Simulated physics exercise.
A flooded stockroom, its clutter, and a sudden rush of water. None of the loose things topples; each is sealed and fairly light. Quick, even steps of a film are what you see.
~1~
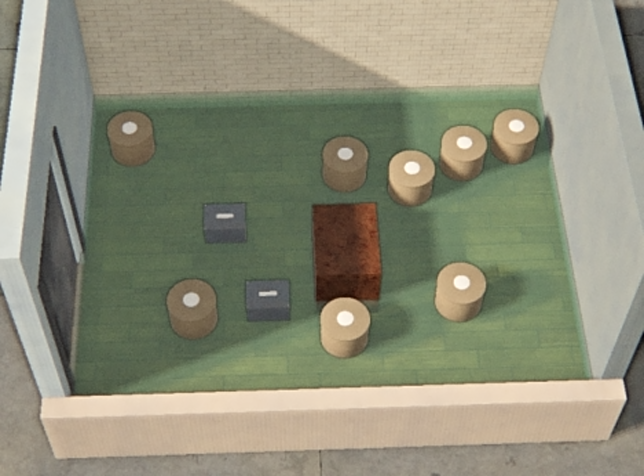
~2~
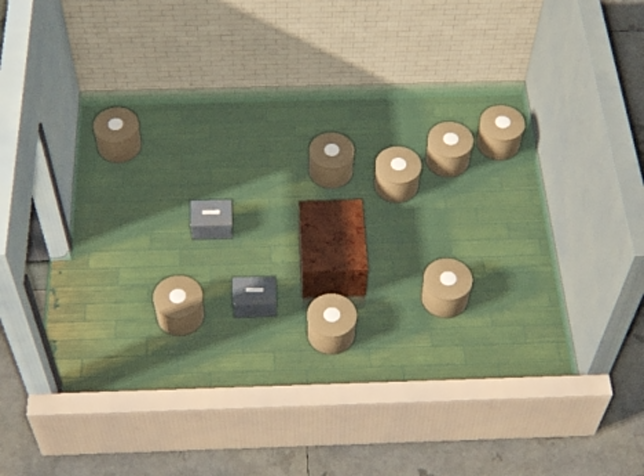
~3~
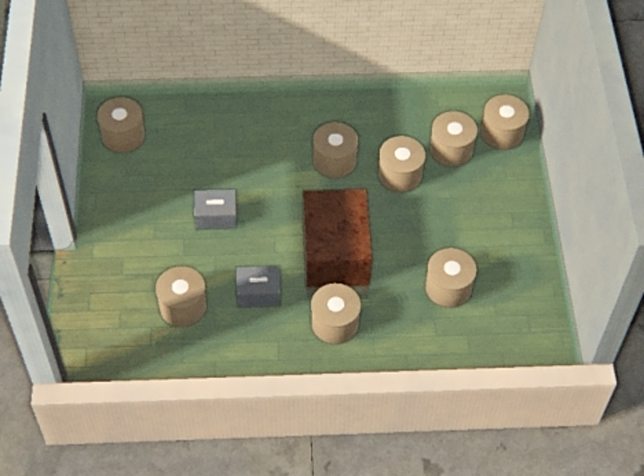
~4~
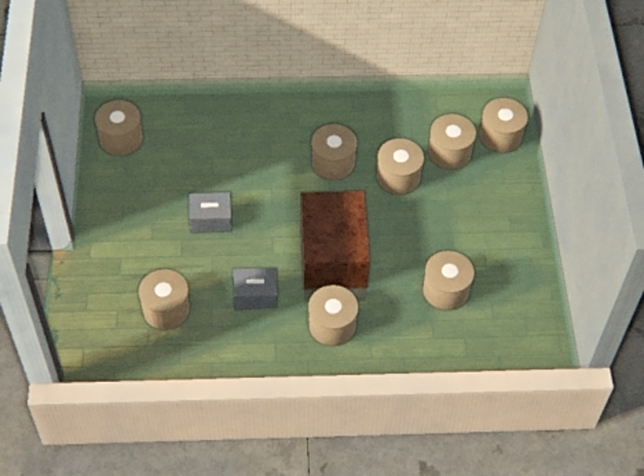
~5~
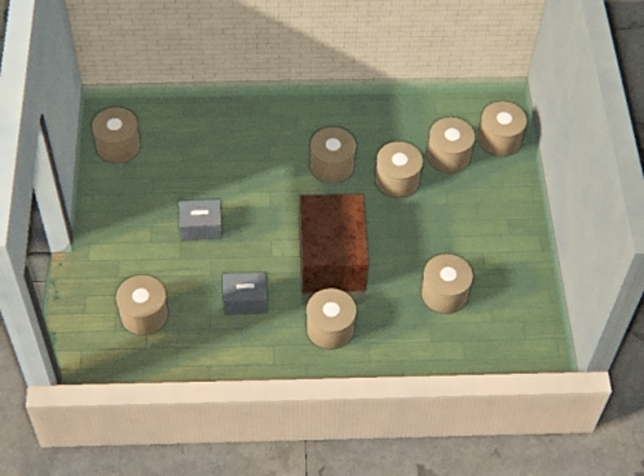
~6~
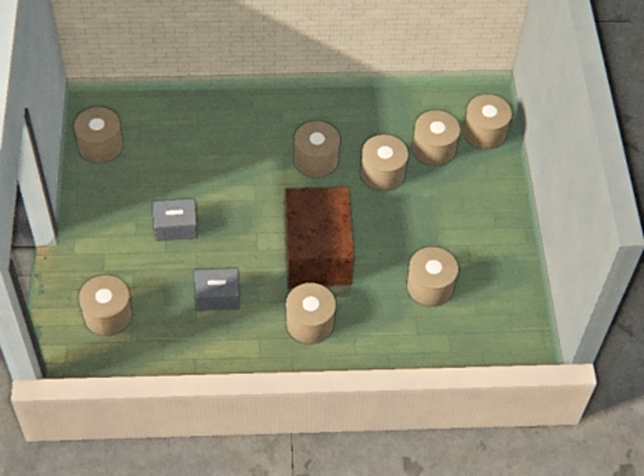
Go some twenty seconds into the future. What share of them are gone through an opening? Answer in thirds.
Two thirds or more.
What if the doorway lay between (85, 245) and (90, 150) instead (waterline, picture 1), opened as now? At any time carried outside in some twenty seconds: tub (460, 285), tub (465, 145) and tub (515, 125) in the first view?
First one held back, second held back, third held back.
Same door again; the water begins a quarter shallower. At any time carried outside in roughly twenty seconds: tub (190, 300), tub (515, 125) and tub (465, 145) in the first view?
The first one exits, the middle one never leaves, the final one never leaves.
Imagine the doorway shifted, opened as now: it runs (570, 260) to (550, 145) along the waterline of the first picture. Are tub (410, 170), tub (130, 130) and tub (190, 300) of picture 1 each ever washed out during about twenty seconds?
Lost; retained; retained.
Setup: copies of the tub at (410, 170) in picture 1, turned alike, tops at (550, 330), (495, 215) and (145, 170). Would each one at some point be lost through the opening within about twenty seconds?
The first remains behind, the second remains behind, the third departs.
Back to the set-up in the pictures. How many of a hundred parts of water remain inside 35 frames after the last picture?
I'd put it near 46 per cent.
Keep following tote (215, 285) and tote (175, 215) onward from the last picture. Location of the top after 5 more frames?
Approximately (141, 304) for one and (101, 262) for the other.
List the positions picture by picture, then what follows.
In the first frame, a tub at (191, 300) floats; a tote at (225, 216), afloat; 0 of 10 have shifted.
In the second frame, a tub at (178, 296), afloat; a tote at (211, 213) floats; 0 of 10 have shifted.
In the third frame, a tub at (180, 287) floats; a tote at (215, 203) floats; 0 of 10 have shifted.
In the fourth frame, a tub at (163, 290), afloat, close to its start; a tote at (210, 206) floats, close to its start; 1 of 10 have shifted.
In the fifth frame, a tub at (141, 296), afloat, a stride from its start; a tote at (200, 213) floats, close to its start; 4 of 10 have shifted.
In the sixth frame, a tub at (104, 296), afloat, a stride from its start; a tote at (174, 213), afloat, close to its start; 5 of 10 have shifted.
A moment on, 1 of 10 are out; 9 afloat.
Next, 5 of 10 are out; 5 afloat.
Later, 6 of 10 are out; 4 afloat.
In the end, 8 of 10 are out; 2 afloat.
